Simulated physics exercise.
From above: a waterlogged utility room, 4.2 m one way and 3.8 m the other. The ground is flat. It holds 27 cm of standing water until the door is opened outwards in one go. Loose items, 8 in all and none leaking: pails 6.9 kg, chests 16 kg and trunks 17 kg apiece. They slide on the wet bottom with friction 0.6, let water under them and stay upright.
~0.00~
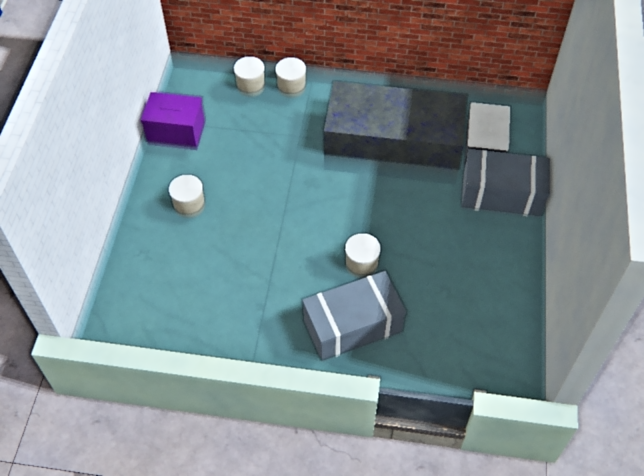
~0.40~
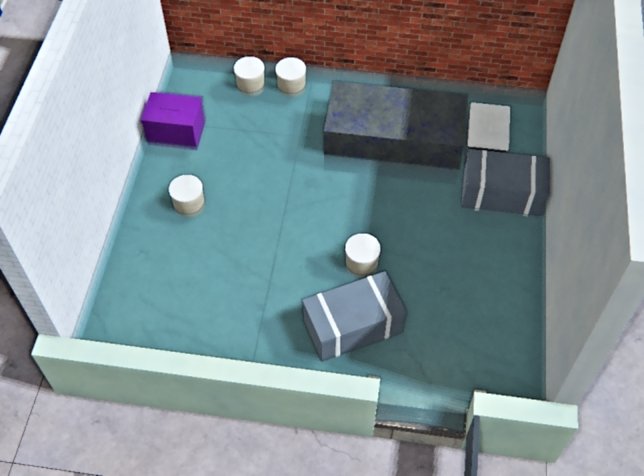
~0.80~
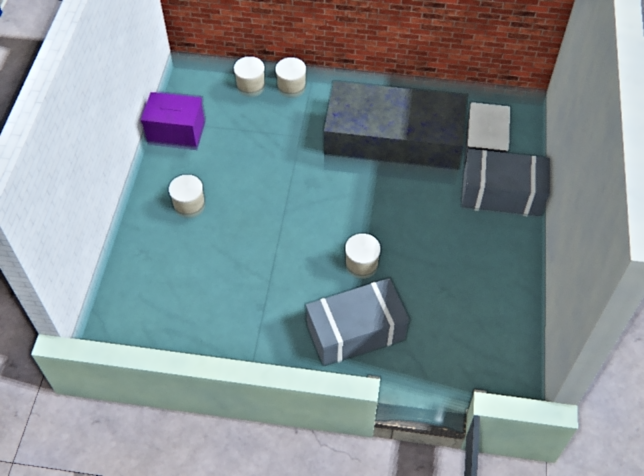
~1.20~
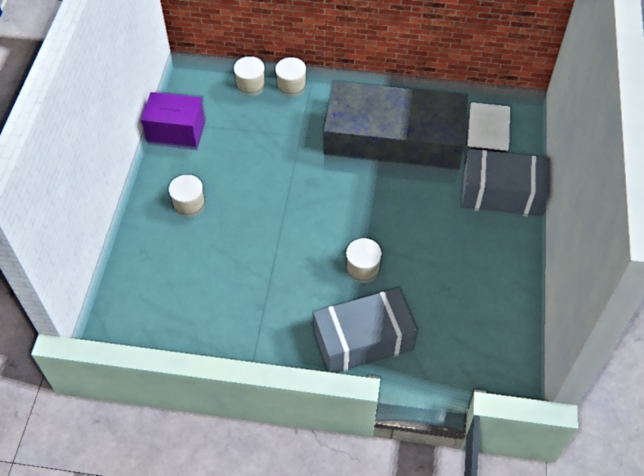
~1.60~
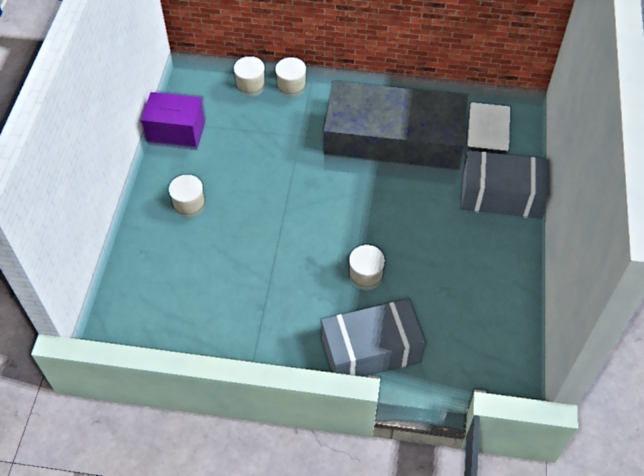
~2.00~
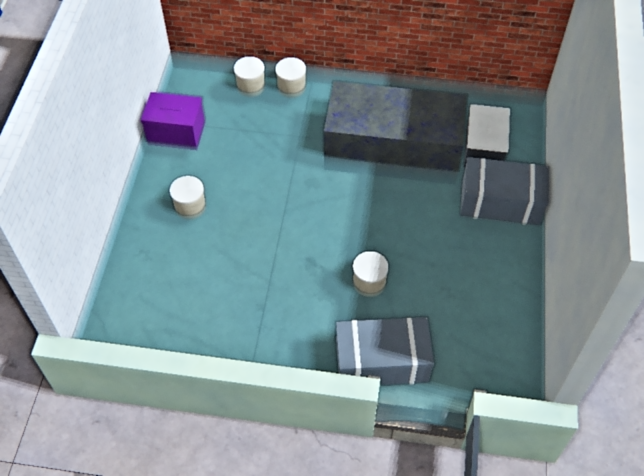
A grey, white-striped trunk floats near the front of a flooded, walled room seen from above by a still camera. A purple chest sits at back left, white round items are scattered about, and a long dark block and another striped trunk stand at right. The dark gate in the front wall swings outward, then the front trunk drifts right and forward, turning clockwise, and the nearest white item follows slightly.
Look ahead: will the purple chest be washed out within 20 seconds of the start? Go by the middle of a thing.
The purple chest remains inside.
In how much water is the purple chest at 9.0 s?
About 20 cm.
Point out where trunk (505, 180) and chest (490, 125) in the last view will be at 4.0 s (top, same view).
Near (508, 205) and (489, 154).
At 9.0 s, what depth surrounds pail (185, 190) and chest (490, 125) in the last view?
Roughly 20 and 19 cm.
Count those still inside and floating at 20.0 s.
I count 5.
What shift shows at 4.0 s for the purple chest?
About 20 cm.
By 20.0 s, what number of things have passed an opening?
I count 2.
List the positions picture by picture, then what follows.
The purple chest at (171, 109), afloat; 27 cm deep round most things; 0 of 8 have shifted, in the first frame.
The purple chest at (171, 109) floats; about 4030 L in view; 0 of 8 have shifted, in the second frame.
The purple chest at (171, 109) floats; about 3980 L in view; 1 of 8 have shifted, in the third frame.
The purple chest at (171, 109) floats; about 3930 L in view; 1 of 8 have shifted, in the fourth frame.
The purple chest at (171, 109), afloat; about 3870 L in view; 2 of 8 have shifted, in the fifth frame.
The purple chest at (171, 109) floats; 26 cm deep round most things; 3 of 8 have shifted, in the sixth frame.
After 4.0 s the purple chest is near (172, 123), 0.2 m from its start, afloat; 1 of 8 are out; 7 afloat.
After 9.0 s the purple chest is near (173, 140), 0.4 m from its start, afloat; 2 of 8 are out; 6 afloat.
After 16.0 s the purple chest is near (180, 161), 0.6 m from its start, afloat; 2 of 8 are out; 6 afloat.
After 20.0 s the purple chest is near (187, 168), 0.7 m from its start, afloat; 2 of 8 are out; 5 afloat.
